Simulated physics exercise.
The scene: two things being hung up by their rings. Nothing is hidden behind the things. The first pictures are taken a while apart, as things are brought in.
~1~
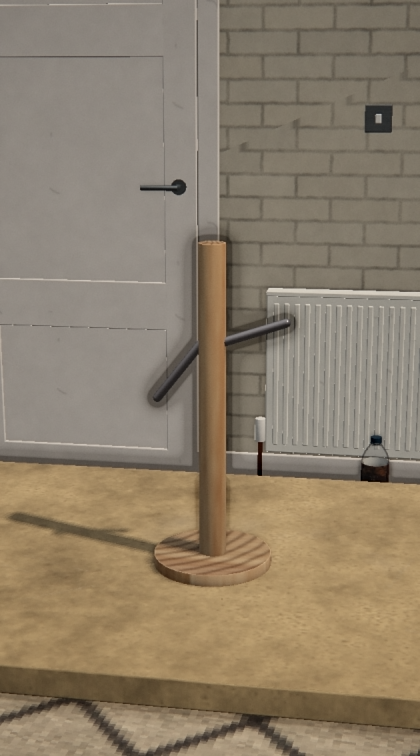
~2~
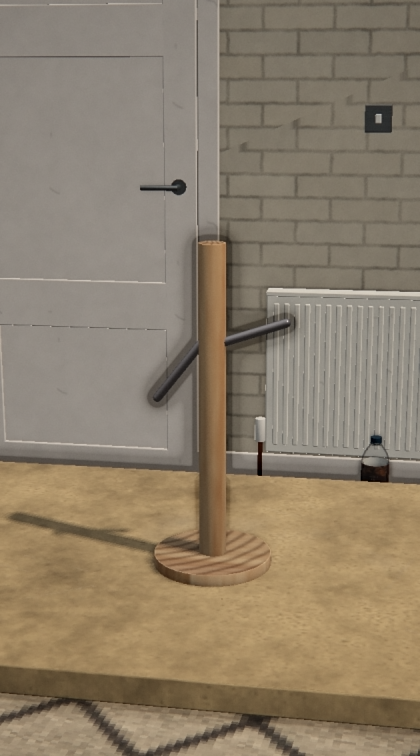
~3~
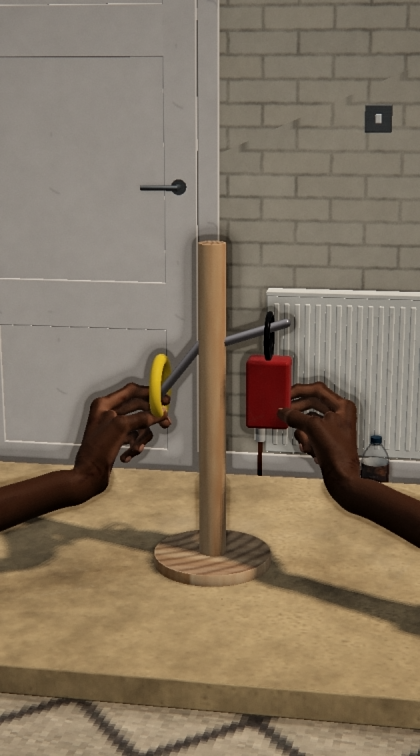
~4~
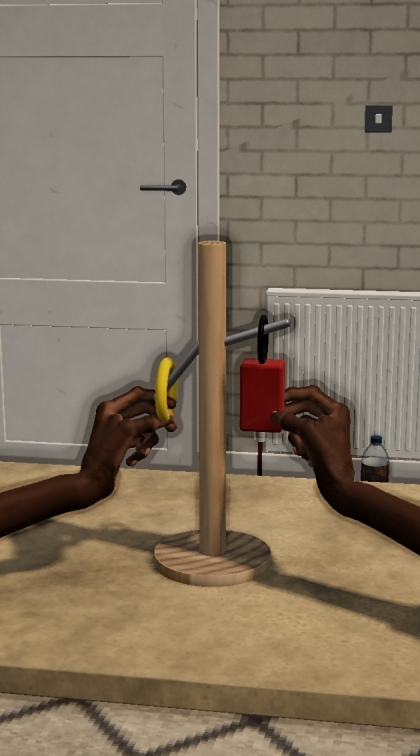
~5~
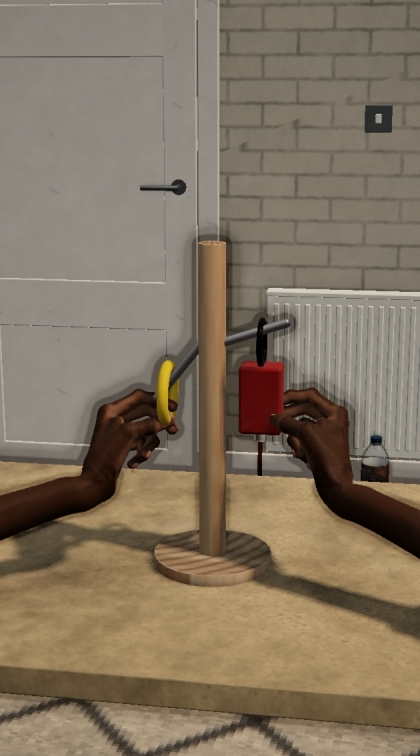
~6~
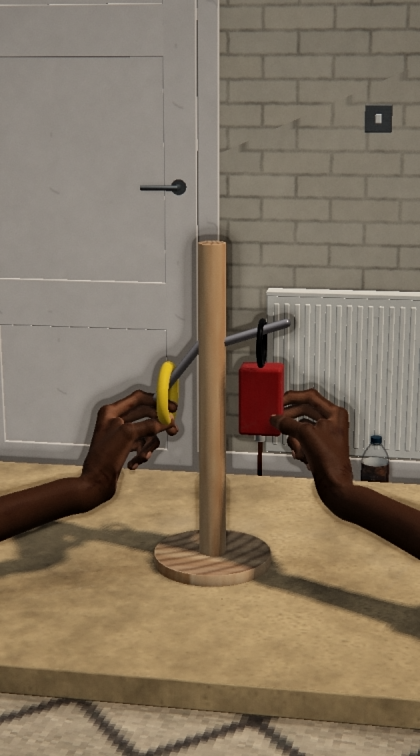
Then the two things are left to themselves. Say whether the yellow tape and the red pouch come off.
The yellow tape drops to the table, the red pouch remains hooked.
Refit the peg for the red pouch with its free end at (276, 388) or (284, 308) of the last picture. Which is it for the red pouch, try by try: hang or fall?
The red pouch drops to the table; remains hooked.
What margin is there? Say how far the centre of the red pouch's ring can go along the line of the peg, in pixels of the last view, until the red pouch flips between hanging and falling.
Roughly 28 pixels right.
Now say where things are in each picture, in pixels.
In the first frame, peg stand (220, 408).
In the second frame, peg stand (220, 408).
In the third frame, still on the way; yellow tape (161, 387); peg stand (220, 408).
In the fourth frame, still on the way; red pouch (263, 372); peg stand (220, 408).
In the fifth frame, still on the way; yellow tape (168, 393); peg stand (220, 408).
In the sixth frame, in place, still held; yellow tape (168, 394); red pouch (261, 376); peg stand (220, 408).
Then, 0.16 s after the last picture, yellow tape tipped 40° from how it was near (155, 429); red pouch tipped 14° from how it was near (251, 383).
At rest, the yellow tape falls off, near (133, 546); the red pouch stays on its peg, near (248, 383).
